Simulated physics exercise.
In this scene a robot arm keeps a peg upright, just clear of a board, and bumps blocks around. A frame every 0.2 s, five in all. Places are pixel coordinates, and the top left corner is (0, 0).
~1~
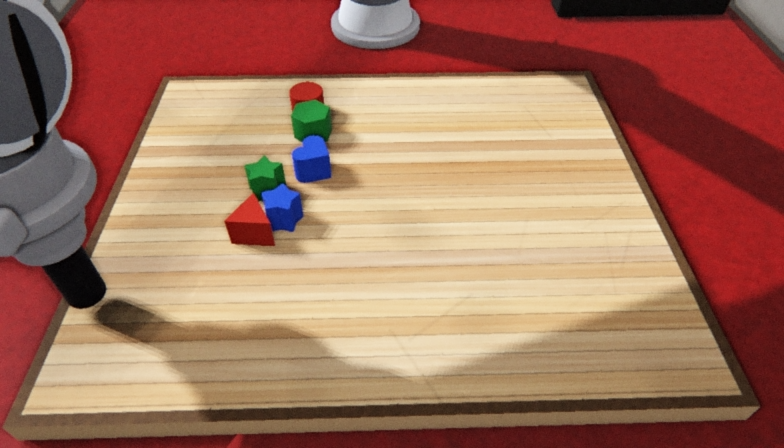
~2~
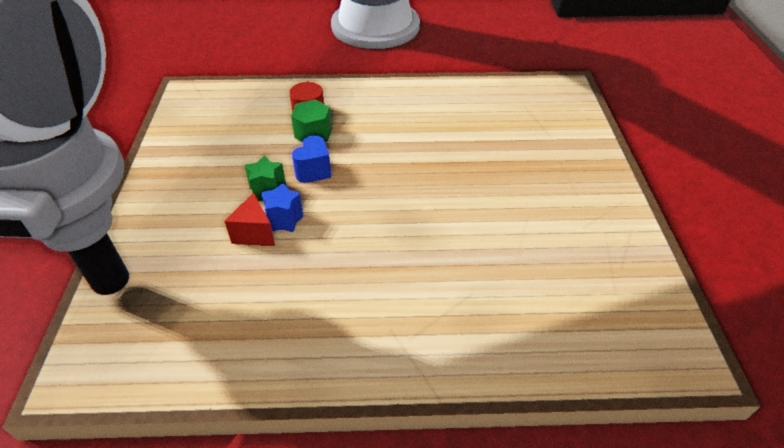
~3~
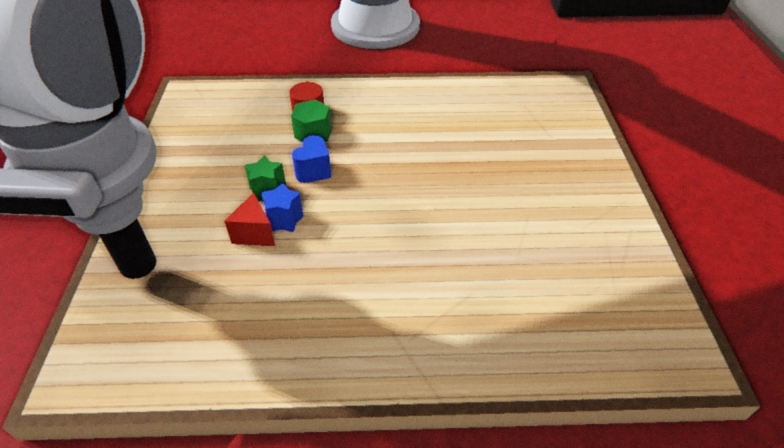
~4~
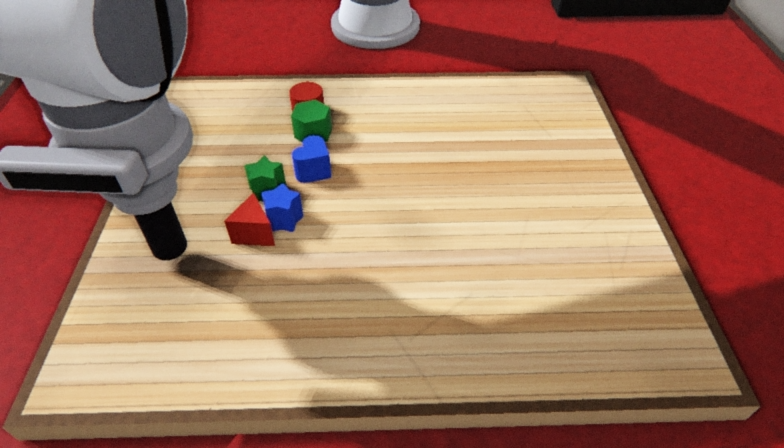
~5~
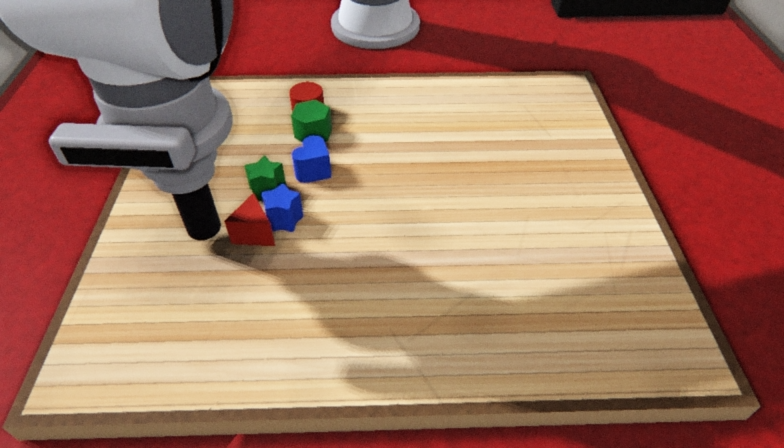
On a striped wooden board over a red surface, a gray robot arm with a black peg moved steadily right and away from the viewer, nearing the red triangle, while the colored blocks stayed still.
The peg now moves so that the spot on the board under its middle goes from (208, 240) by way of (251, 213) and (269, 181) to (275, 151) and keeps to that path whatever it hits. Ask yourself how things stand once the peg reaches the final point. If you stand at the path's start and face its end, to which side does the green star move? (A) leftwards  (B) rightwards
I choose A.
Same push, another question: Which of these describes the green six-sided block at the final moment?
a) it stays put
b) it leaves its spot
b - it leaves its spot.
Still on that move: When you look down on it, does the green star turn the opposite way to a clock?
My answer is no.
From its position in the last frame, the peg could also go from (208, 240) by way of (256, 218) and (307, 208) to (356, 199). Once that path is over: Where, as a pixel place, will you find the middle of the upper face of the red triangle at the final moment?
It is going to be at (279, 213).
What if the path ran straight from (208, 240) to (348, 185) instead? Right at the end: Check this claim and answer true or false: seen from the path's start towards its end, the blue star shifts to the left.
False.
The first path, step by step. One third of the way, peg (249, 202); red triangle (256, 212); blue star (283, 197).
Two thirds of the way, peg (267, 170); red triangle (256, 212); green star (279, 141), turned 25° clockwise; blue star (283, 197); blue heart (314, 147).
At the end, peg (273, 141); red triangle (256, 212); green star (288, 115), turned 35° clockwise; blue star (283, 197); green six-sided block (318, 105), turned 30° clockwise; blue heart (314, 147).
